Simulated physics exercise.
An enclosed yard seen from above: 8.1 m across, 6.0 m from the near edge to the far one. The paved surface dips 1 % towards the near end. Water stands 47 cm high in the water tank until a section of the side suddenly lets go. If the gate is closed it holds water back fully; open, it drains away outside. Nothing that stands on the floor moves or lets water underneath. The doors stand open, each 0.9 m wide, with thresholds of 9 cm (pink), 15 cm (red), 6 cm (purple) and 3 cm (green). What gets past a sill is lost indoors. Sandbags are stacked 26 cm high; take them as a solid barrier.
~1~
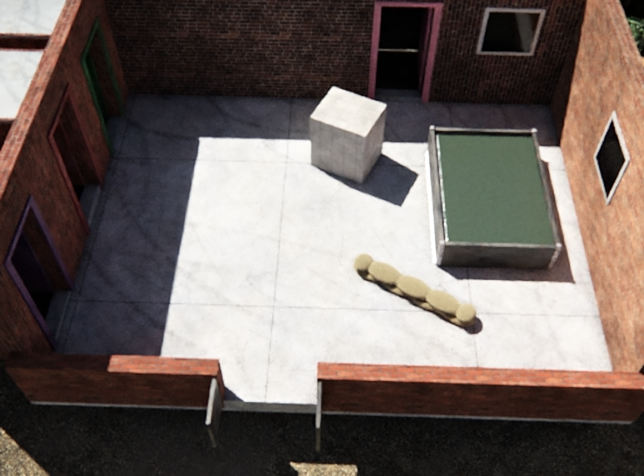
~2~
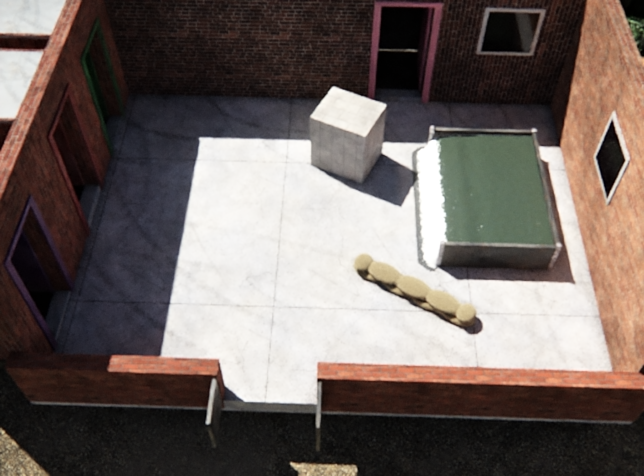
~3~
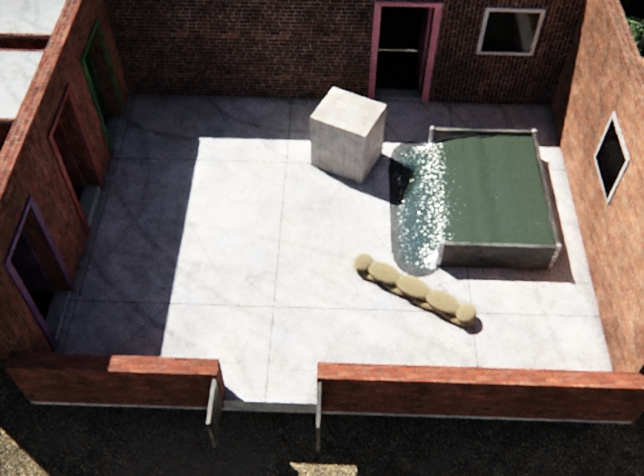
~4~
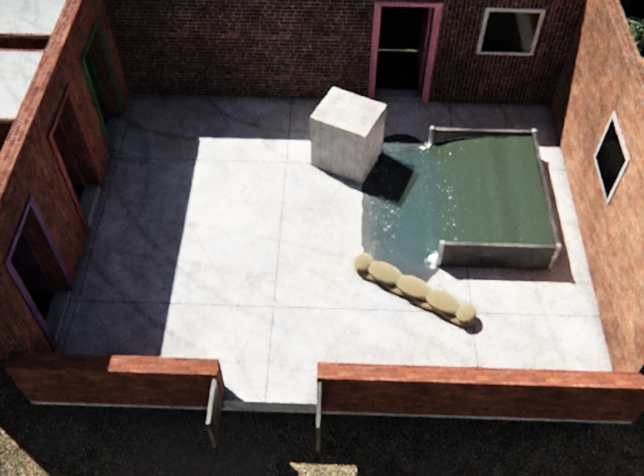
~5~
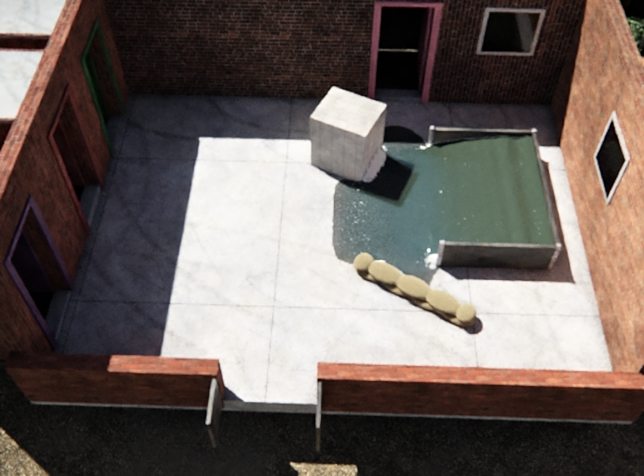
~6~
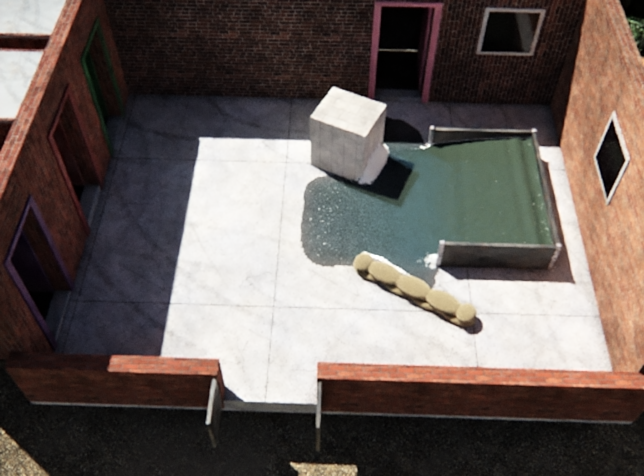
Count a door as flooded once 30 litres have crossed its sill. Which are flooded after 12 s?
The water let in: At the pink door it does not reach the limit; at the red door it keeps below the limit; at the purple door it passes the limit; at the green door it exceeds the limit.
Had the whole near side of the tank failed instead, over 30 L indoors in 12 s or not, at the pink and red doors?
Against that limit: Pink under, red under.
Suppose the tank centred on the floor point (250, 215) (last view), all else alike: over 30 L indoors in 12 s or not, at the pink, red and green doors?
Against that limit: Pink not over, red over, green past it.
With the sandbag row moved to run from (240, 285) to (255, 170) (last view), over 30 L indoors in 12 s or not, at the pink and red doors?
Against that limit: Pink under, red under.
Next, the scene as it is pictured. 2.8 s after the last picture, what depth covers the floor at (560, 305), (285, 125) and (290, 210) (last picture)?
About 2, 2 and 6 cm.
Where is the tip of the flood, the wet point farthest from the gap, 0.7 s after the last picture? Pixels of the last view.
At about (189, 231).
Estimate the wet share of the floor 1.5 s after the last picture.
About 40 per cent.
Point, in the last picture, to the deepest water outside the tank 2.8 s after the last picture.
At about (47, 378).
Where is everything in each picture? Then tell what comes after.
In the first picture, the water tank at (490, 187) is whole and still, 47 cm deep.
In the second picture, water pours out at (436, 197) and has run 1.3 m, to (429, 265); typically 8 cm deep outside, 47 cm at the water tank's back.
In the third picture, the front is at (414, 271), 1.5 m from the gap at (436, 199); 1.6 m2 of floor is under water; 47 cm left at the back of the water tank.
In the fourth picture, water pours out at (435, 199) and has run 1.7 m, to (407, 280); typically 8 cm deep outside, 47 cm at the water tank's back.
In the fifth picture, water pours out at (435, 200) and has run 1.9 m, to a hidden place; typically 8 cm deep outside, 46 cm at the water tank's back.
In the sixth picture, water pours out at (435, 200) and has run 2.3 m, to (312, 253); typically 8 cm deep outside, 40 cm at the water tank's back.
Then, 0.7 s after the last picture water covers 25 % of the floor and is deepest (31 cm) near (375, 172); pink door not reached, red door not reached, purple door not reached, green door not reached.
Then, 1.5 s after the last picture water covers 40 % of the floor and is deepest (26 cm) near (376, 237); pink door 13 cm at the sill, 3 L in, red door 8 cm at the sill, 0 L in, purple door not reached, green door not reached.
Then, 2.8 s after the last picture water covers 70 % of the floor and is deepest (29 cm) near (47, 378); pink door 10 cm at the sill, 13 L in, red door 16 cm at the sill, 7 L in, purple door 13 cm at the sill, 13 L in, green door 7 cm at the sill, 0 L in.
Then, 6.3 s after the last picture water covers 85 % of the floor and is deepest (10 cm) near (47, 378); pink door 3 cm at the sill, 15 L in, red door 6 cm at the sill, 9 L in, purple door 8 cm at the sill, 65 L in, green door 6 cm at the sill, 54 L in.
Then, 11.3 s after the last picture water covers 95 % of the floor and is deepest (10 cm) near (404, 390); pink door 2 cm at the sill, 15 L in, red door 3 cm at the sill, 9 L in, purple door 7 cm at the sill, 69 L in, green door 3 cm at the sill, 66 L in.
